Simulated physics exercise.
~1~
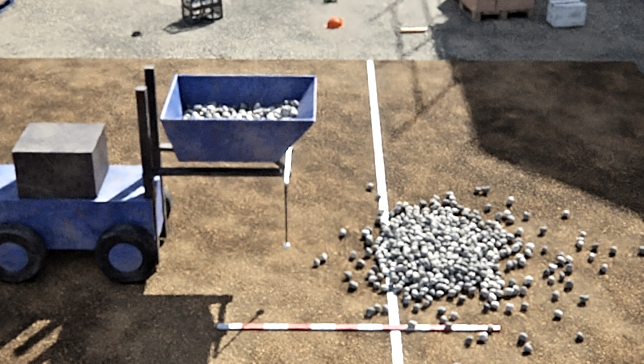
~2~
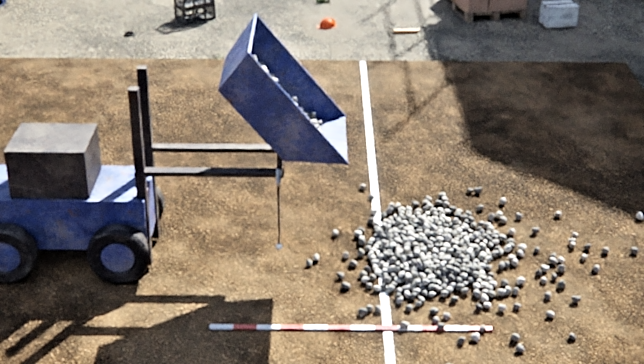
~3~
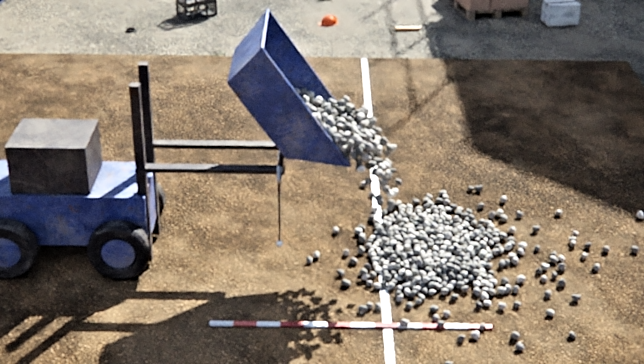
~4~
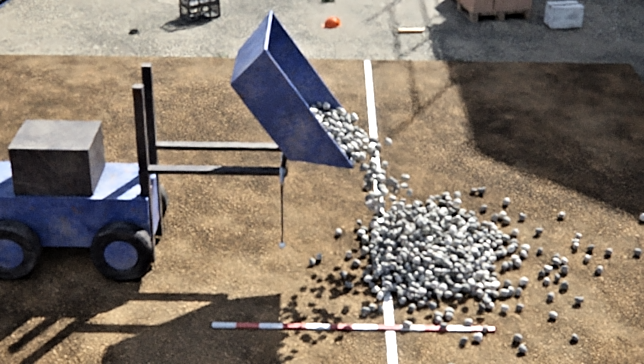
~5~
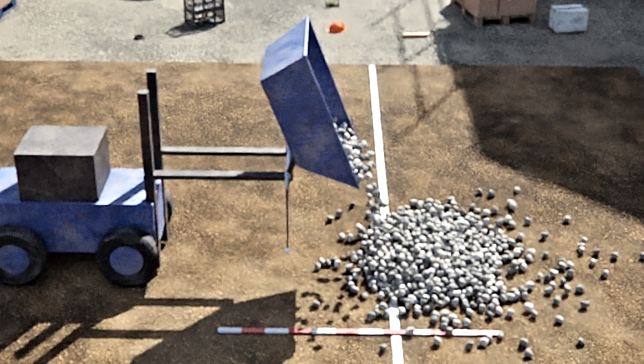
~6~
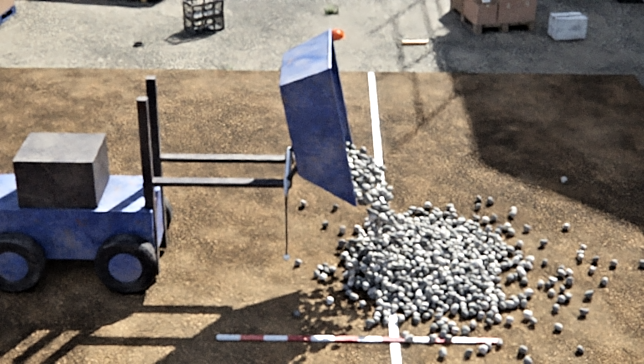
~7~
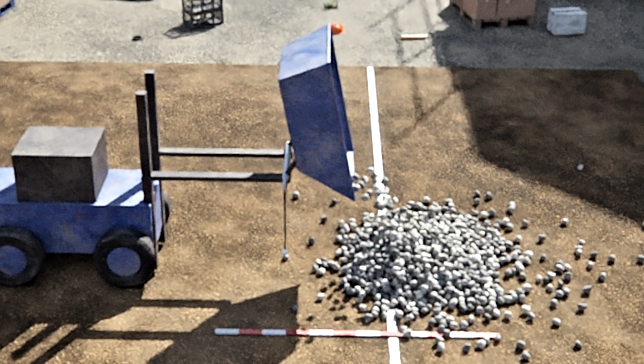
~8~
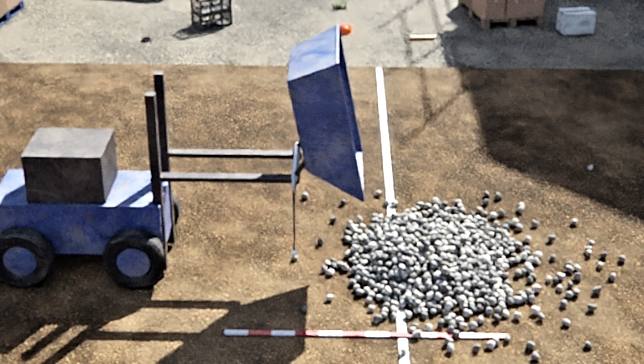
Blue skip on a wheeled vehicle tipping in two stages, pouring grey stones onto an existing heap across a white line, ending empty.
